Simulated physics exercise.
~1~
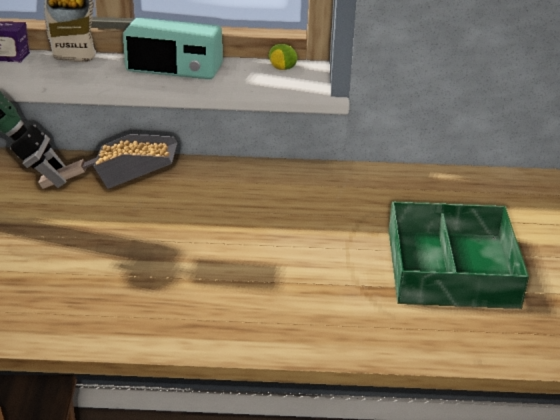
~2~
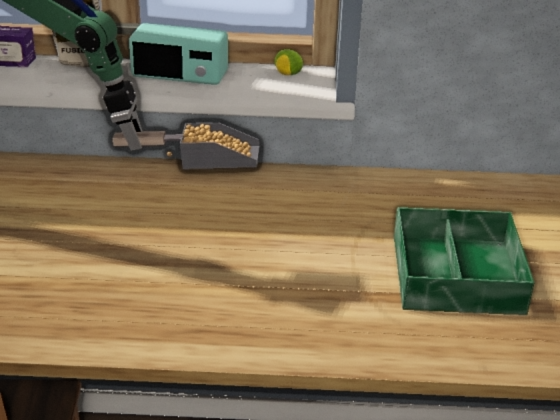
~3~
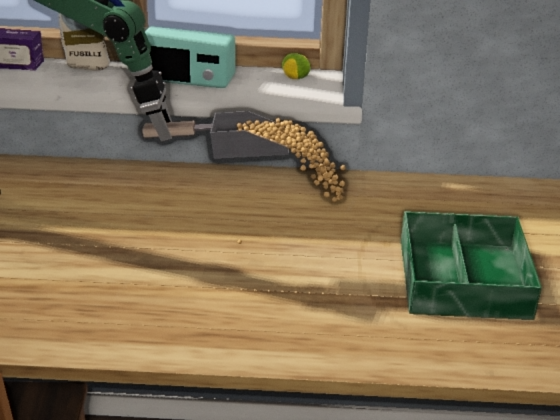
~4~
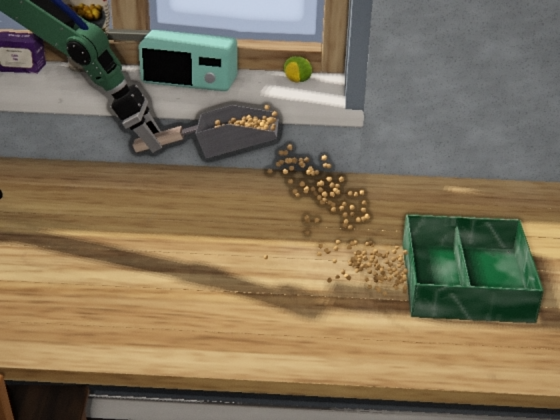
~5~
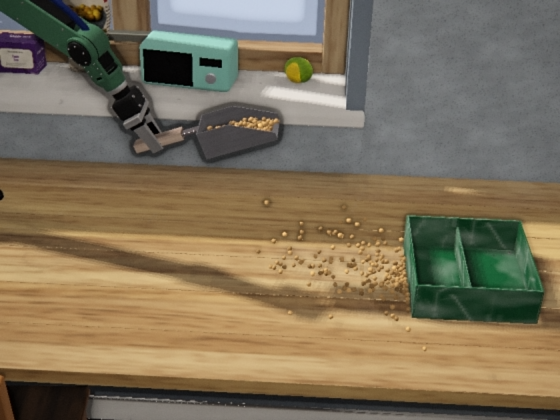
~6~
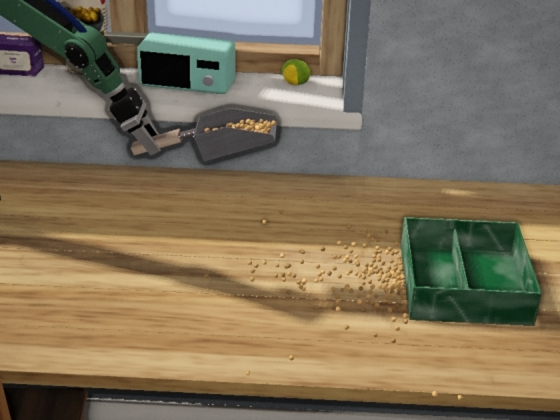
Robot arm swinging a scoop of chickpeas rightward, spilling many onto the wooden counter beside a green divided bin, some staying in the scoop.
